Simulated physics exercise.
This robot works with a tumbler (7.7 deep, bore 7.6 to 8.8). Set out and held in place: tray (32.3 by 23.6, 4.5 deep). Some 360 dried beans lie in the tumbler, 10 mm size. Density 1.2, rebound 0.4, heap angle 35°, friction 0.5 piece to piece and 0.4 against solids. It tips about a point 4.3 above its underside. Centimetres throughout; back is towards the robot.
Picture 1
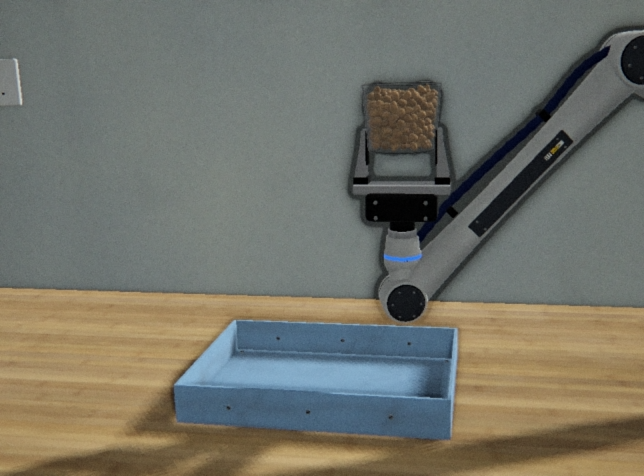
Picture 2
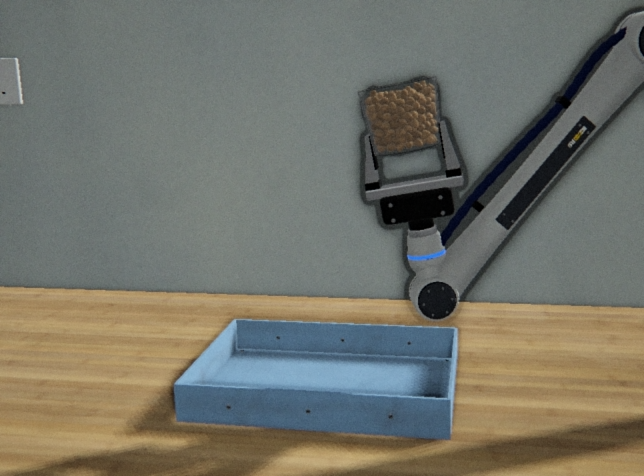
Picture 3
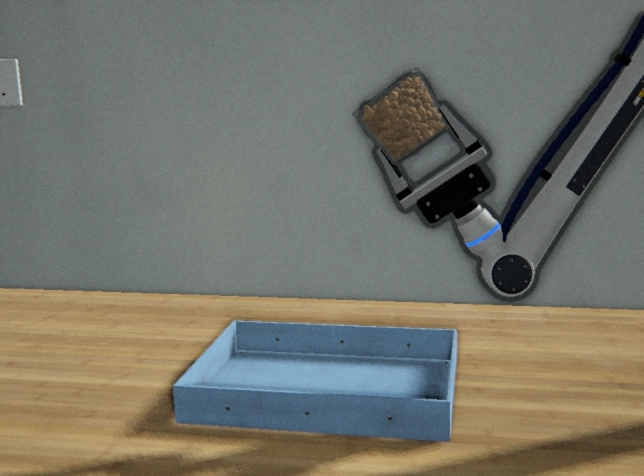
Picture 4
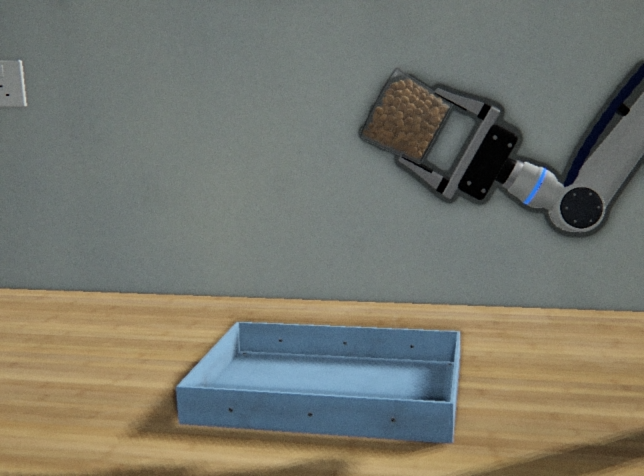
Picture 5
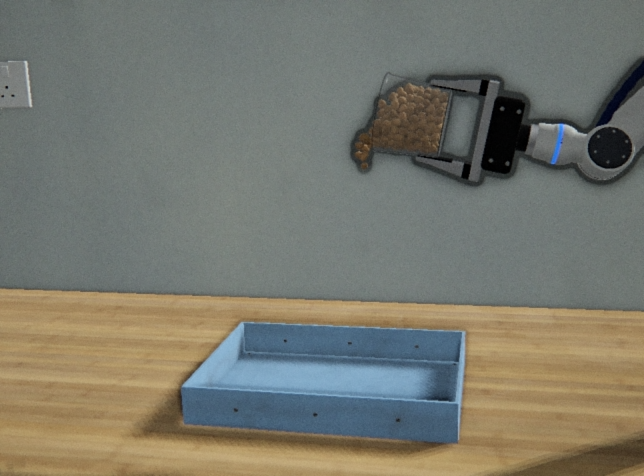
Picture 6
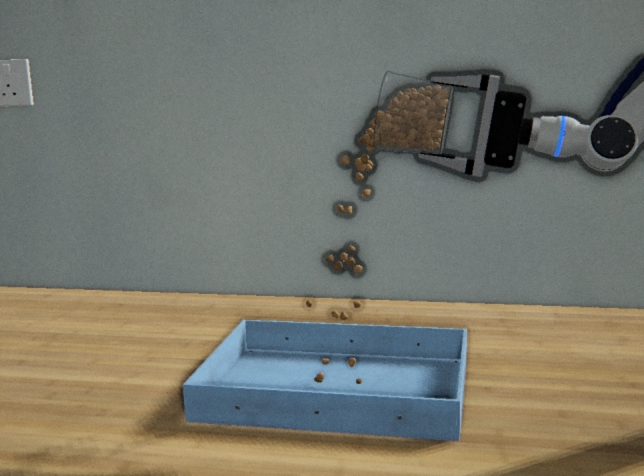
A grey robot arm at the right grips a clear tumbler packed with brown beans, seen from the front and slightly above a pale wooden surface against a grey-green wall. A shallow, open blue tray sits below, with a white socket at the left edge. The arm swings rightward and tips the tumbler left until beans tumble out, some landing in the tray, while the view shifts very slightly.
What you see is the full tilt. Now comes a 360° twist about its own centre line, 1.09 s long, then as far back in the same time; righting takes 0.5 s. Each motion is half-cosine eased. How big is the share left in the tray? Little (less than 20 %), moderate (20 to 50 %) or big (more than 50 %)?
A big share, more than 50 %, ends in the tray.
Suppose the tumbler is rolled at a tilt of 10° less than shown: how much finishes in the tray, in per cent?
About 35 per cent.
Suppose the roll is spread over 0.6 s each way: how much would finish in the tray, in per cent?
Then about 50 per cent.
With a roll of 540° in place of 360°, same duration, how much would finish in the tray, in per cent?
In that case some 75 per cent.
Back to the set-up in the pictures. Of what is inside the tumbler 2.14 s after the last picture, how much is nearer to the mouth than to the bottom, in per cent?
Some 35 per cent.
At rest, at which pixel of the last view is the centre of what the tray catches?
Near (316, 387).
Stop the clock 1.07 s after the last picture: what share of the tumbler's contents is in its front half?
About 70 per cent.
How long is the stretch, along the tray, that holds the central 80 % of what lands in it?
About 16 cm.
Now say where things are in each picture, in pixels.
In the first picture, tumbler middle at (402, 118), upright; upper third of the load around (402, 100), from x 370 to 435, top at y 90; 358 in the tumbler.
In the second picture, tumbler middle at (403, 118), tipped 10°; upper third of the load around (403, 101), from x 370 to 435, top at y 85.
In the third picture, tumbler middle at (404, 119), tipped 34°; upper third of the load around (406, 103), from x 365 to 440, top at y 80.
In the fourth picture, tumbler middle at (409, 119), tipped 62°; upper third of the load around (408, 102), from x 365 to 445, top at y 85.
In the fifth picture, tumbler middle at (414, 118), tipped 79°; upper third of the load around (415, 104), from x 360 to 445, top at y 90; 354 in the tumbler, 4 in flight or on a rim.
In the sixth picture, tumbler middle at (415, 116), tipped 81°; upper third of the load around (420, 105), from x 310 to 445, top at y 90; 330 in the tumbler, 5 in the tray, 23 in flight or on a rim.
Then, 1.07 s after the last picture, tipped 81°, highest piece 38 above the table; 182 in the tumbler, 156 in the tray, 1 on the table or floor, 19 in flight or on a rim.
Then, 2.14 s after the last picture, tipped 81°, highest piece 38 above the table; 237 in the tray, 110 in the tumbler, 1 on the table or floor, 10 in flight or on a rim.
Then, 2.88 s after the last picture, upright, highest piece 38 above the table; 249 in the tray, 108 in the tumbler, 1 on the table or floor.
Then, 3.58 s after the last picture, upright, highest piece 38 above the table; 249 in the tray, 108 in the tumbler, 1 on the table or floor.
Final count, 249 in the tray, 108 in the tumbler, 1 on the table or floor. That is 70 % in the tray.
